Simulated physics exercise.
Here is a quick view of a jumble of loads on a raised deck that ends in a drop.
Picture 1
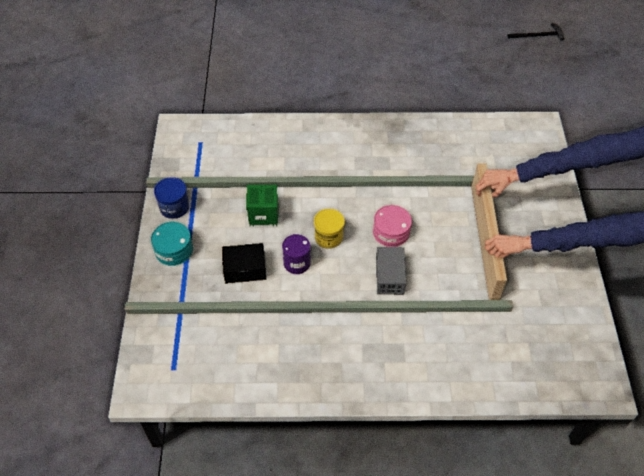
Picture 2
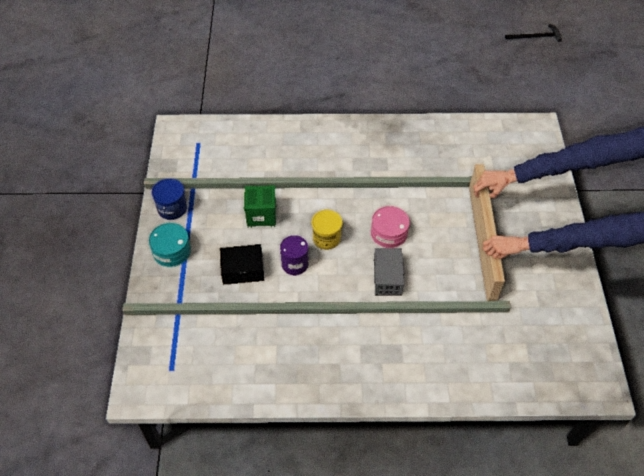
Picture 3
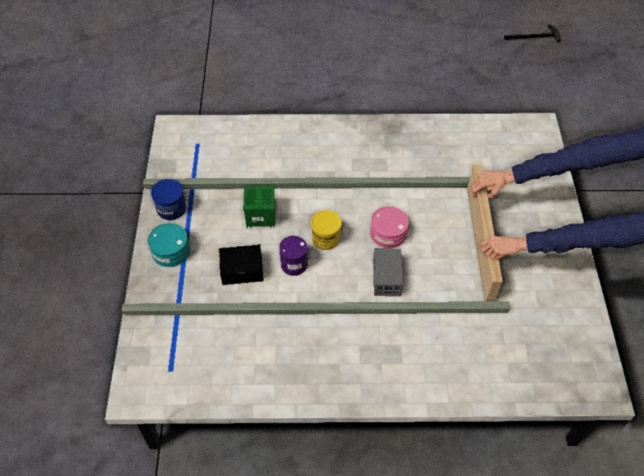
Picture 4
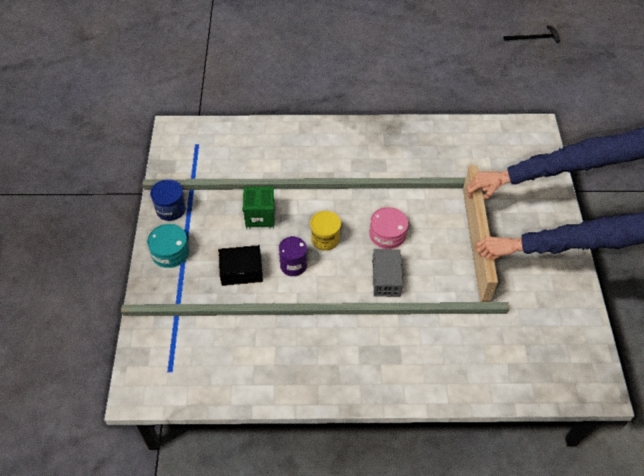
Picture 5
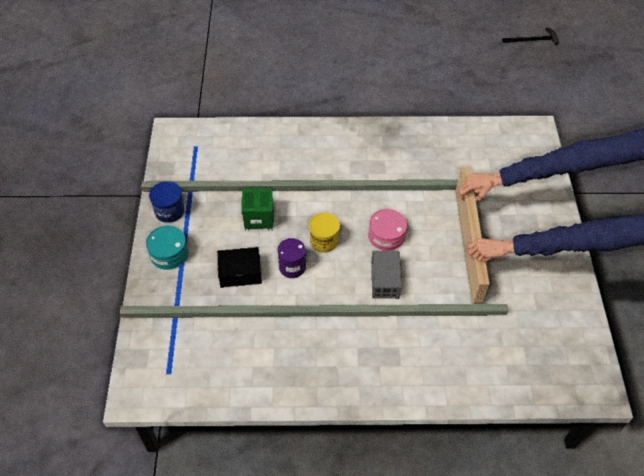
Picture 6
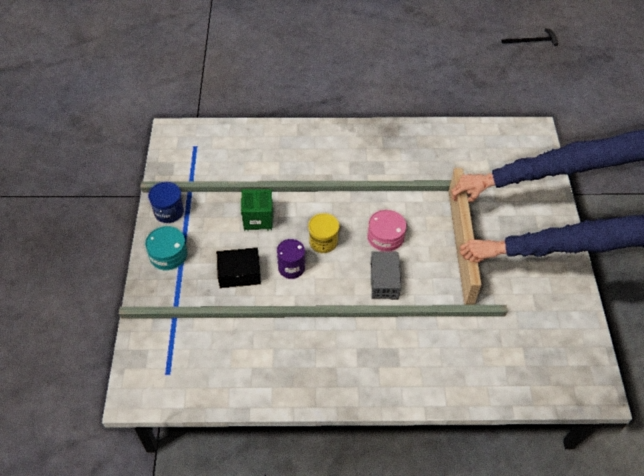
Two blue-sleeved arms reach in from the right over a pale, brick-patterned table on a dark grey floor, seen from high above. Between two green rails sit blue and turquoise containers by a blue line at left, green and black boxes, purple, yellow and pink containers, and a grey block. The hands slide a wooden plank slightly left, touching nothing else, while the camera drifts very slightly.
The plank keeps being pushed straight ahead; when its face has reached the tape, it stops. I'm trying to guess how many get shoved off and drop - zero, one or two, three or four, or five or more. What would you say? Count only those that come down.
Only one or two are pushed off.
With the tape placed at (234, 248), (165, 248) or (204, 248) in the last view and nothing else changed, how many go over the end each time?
In order, 0, 5 and 1.
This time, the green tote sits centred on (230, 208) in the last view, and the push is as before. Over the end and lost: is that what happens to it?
Started there, the object is not lost.
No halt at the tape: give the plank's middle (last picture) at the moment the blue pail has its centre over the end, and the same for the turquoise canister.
Near (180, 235) and (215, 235).
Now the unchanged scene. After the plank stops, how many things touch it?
That makes 3.
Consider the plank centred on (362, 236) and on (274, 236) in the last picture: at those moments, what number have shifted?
Counts: 3 / 6.
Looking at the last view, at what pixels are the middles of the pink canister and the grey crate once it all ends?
Pink canister: About (165, 233); grey crate: About (164, 277).
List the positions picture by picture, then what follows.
In the first frame, blue pail (172, 199); turquoise canister (172, 244); black crate (244, 263); plank (488, 230); tape (188, 244).
In the second frame, turquoise canister (170, 245); plank (485, 231).
In the third frame, black crate (241, 265); purple canister (294, 256).
In the fourth frame, blue pail (169, 201); yellow pail (326, 231).
In the fifth frame, turquoise canister (167, 248); grey crate (386, 275).
In the sixth frame, blue pail (167, 203); turquoise canister (167, 248); black crate (239, 268); plank (463, 235); tape (183, 248).
Early on, none off yet; blue pail at rest near (167, 203); turquoise canister at rest near (167, 248); black crate at rest near (239, 268).
A while later, none off yet; blue pail at rest near (167, 203); turquoise canister at rest near (167, 248); black crate travelled a little near (229, 269).
Further along, none off yet; blue pail at rest near (167, 203); turquoise canister travelled a little near (151, 250); black crate travelled well along near (159, 280).
Finally, the number that fall off is one or two; lost, black crate and turquoise canister.
